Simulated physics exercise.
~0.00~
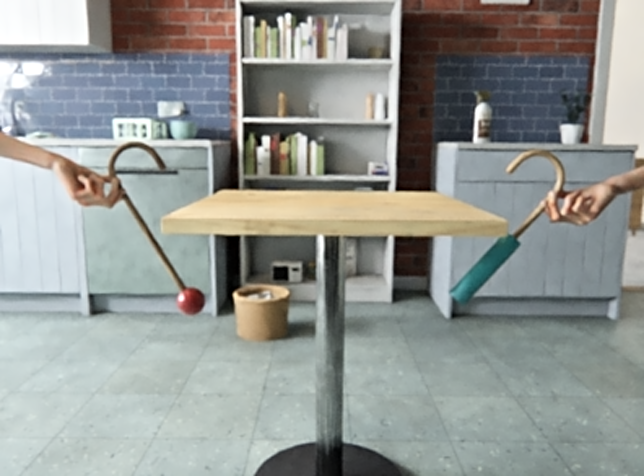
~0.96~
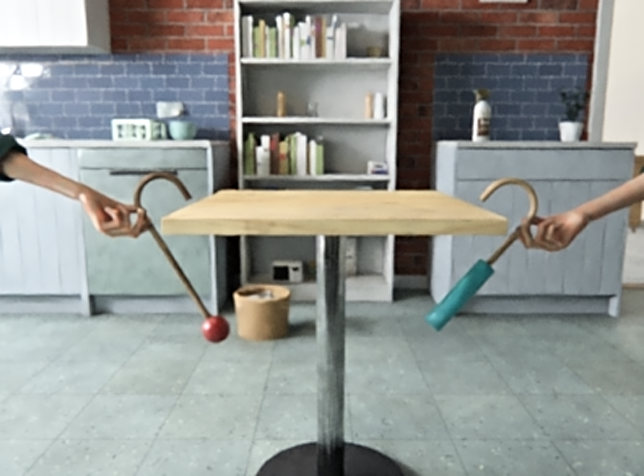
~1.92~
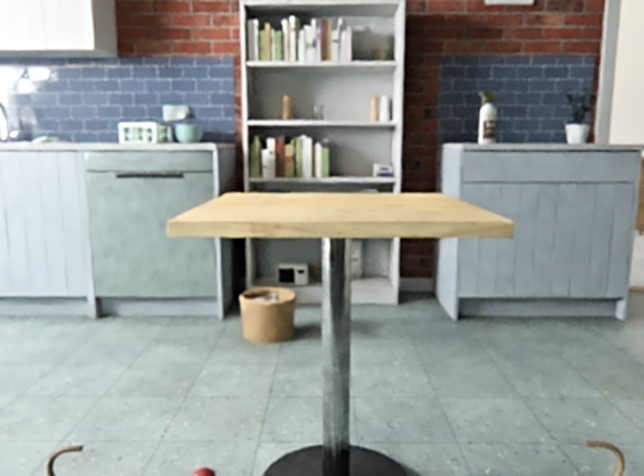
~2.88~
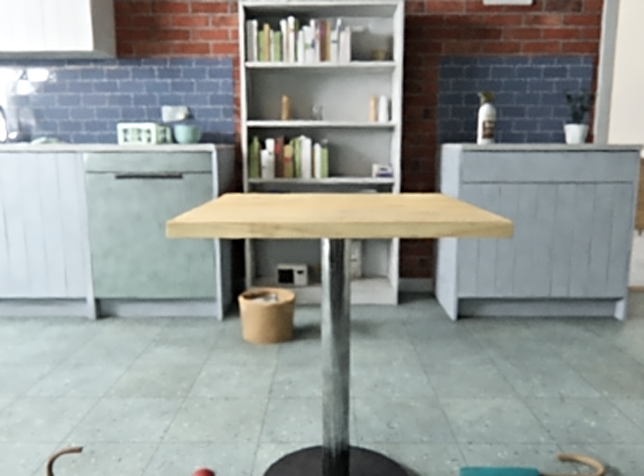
Two hands brought a hooked stick with a red ball-like end and a cane-handled turquoise umbrella toward opposite ends of a small wooden table, but both ended up on the floor, where the umbrella shifted left while the red-ended one lay still.
